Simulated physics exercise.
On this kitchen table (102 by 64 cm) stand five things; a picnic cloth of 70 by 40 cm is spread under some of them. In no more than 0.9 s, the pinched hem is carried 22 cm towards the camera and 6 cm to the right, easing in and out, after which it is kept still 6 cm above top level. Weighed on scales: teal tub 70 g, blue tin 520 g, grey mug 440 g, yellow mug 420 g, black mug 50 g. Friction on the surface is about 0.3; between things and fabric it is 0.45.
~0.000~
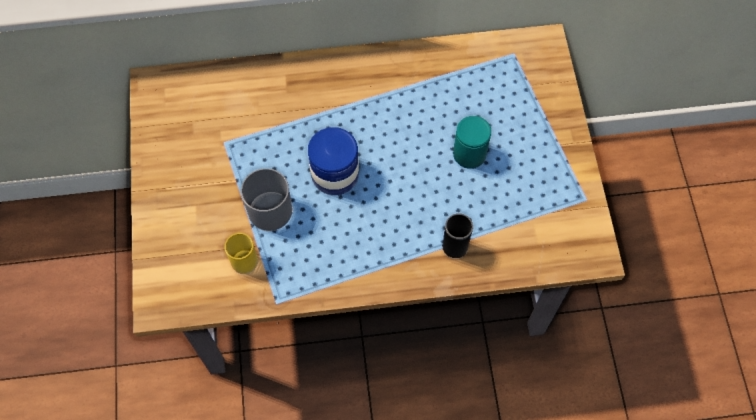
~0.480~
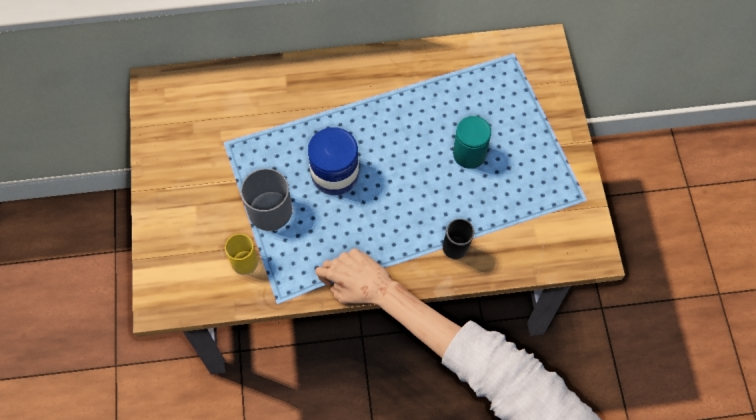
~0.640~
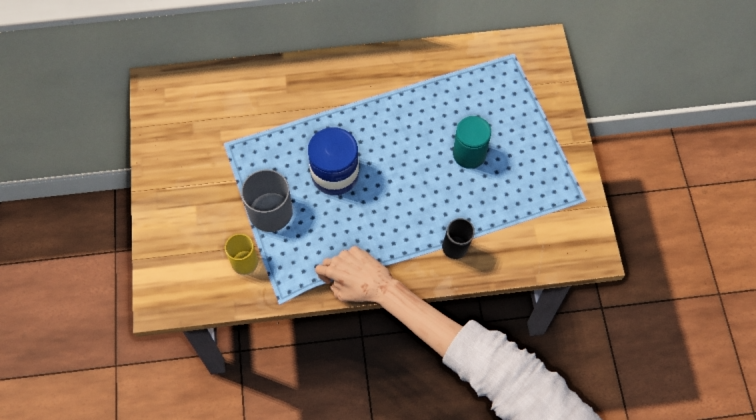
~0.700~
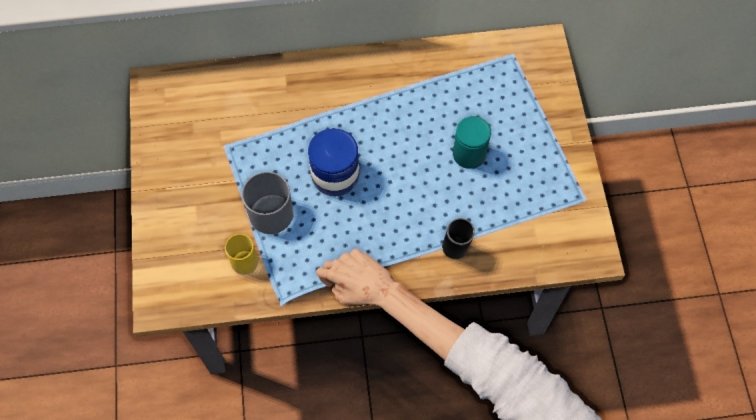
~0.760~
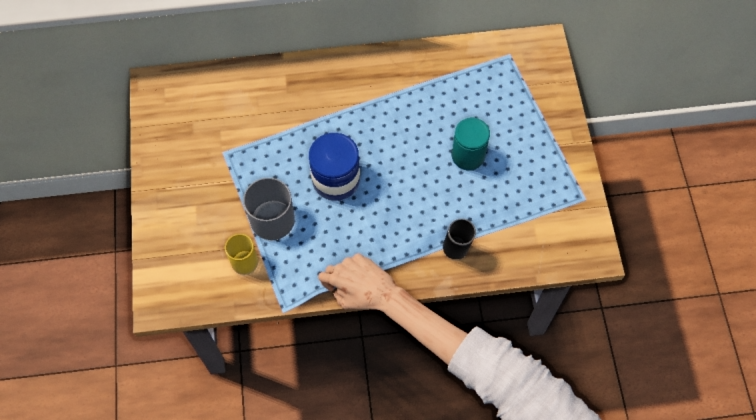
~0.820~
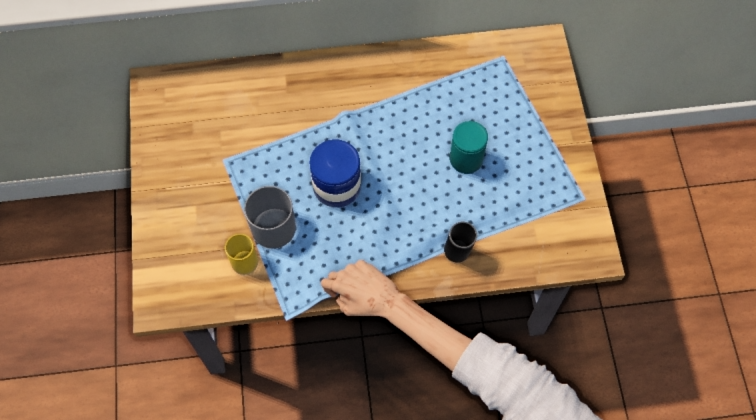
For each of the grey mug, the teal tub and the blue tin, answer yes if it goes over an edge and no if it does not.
Answers: Grey mug yes, teal tub no, blue tin no.
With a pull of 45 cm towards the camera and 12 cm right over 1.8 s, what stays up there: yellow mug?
Result - yellow mug: Still on top.
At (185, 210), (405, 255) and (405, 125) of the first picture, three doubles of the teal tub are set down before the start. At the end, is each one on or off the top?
First keeps its place, second leaves the top, third keeps its place.
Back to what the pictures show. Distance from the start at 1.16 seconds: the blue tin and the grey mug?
I'd put the blue tin at some 15 centimetres and the grey mug at some 15 centimetres.
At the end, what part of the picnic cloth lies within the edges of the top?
I'd estimate close to 75 per cent.
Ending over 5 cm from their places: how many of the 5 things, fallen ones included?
After counting, the figure is 4.
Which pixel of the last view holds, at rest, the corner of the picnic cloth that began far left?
That corner settles near pixel (248, 275) in the last view.
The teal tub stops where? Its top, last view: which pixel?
Somewhere around (463, 199) is where it ends up.
After 1.0 s, 95 % of the picnic cloth is still over the top; grey mug 10 cm off its start, blue tin 9 cm off its start, teal tub 5 cm off its start.
After 1.2 s, 90 % of the picnic cloth is still over the top; grey mug 17 cm off its start, blue tin 15 cm off its start, teal tub 9 cm off its start.
After 1.3 s, 80 % of the picnic cloth is still over the top; grey mug 23 cm off its start at (296, 293), blue tin 21 cm off its start at (345, 242), teal tub 14 cm off its start at (456, 186).
After 1.5 s, 75 % of the picnic cloth is still over the top; grey mug 28 cm off its start, blue tin 24 cm off its start, teal tub 16 cm off its start.
After 3.1 s, 75 % of the picnic cloth is still over the top; grey mug over the edge, blue tin 25 cm off its start at (354, 258), teal tub 16 cm off its start at (463, 199), black mug over the edge.
